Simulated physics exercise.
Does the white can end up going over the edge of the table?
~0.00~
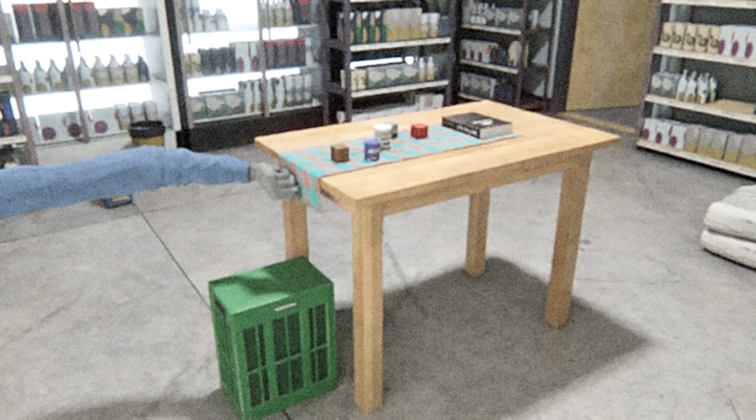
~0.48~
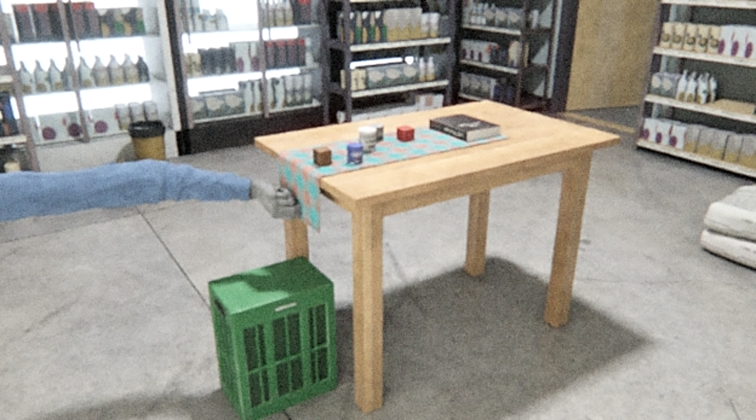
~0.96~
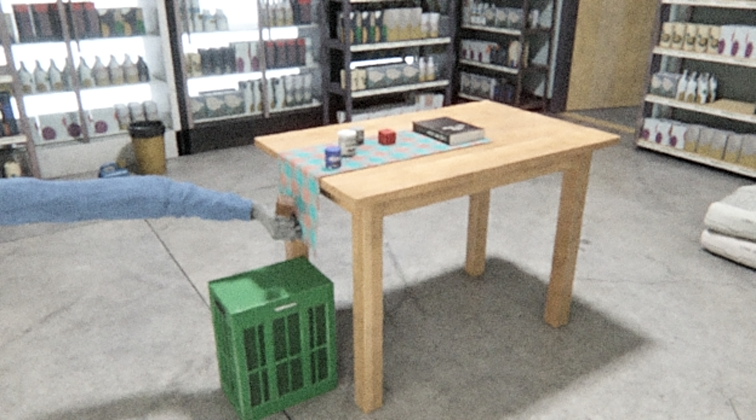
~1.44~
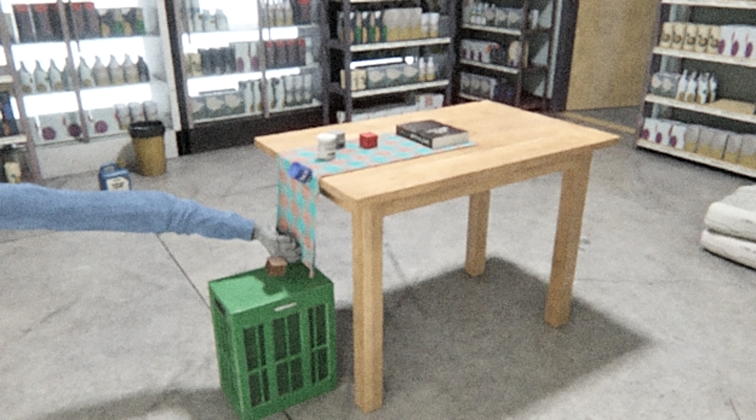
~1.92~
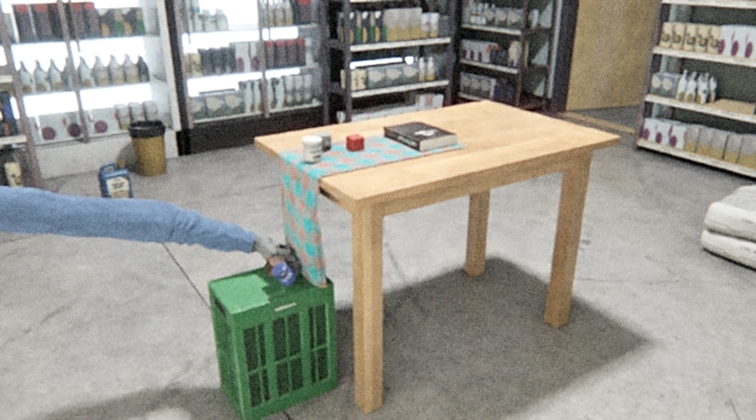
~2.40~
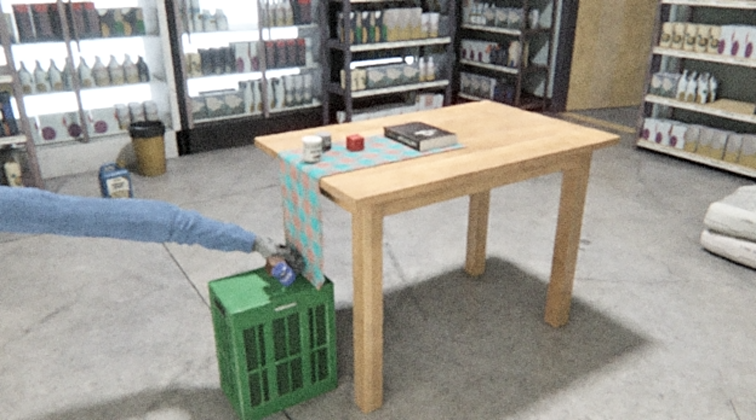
No, it slides towards the end with the cloth but stays upright on the table, and only the brown cube and the blue pot come down.
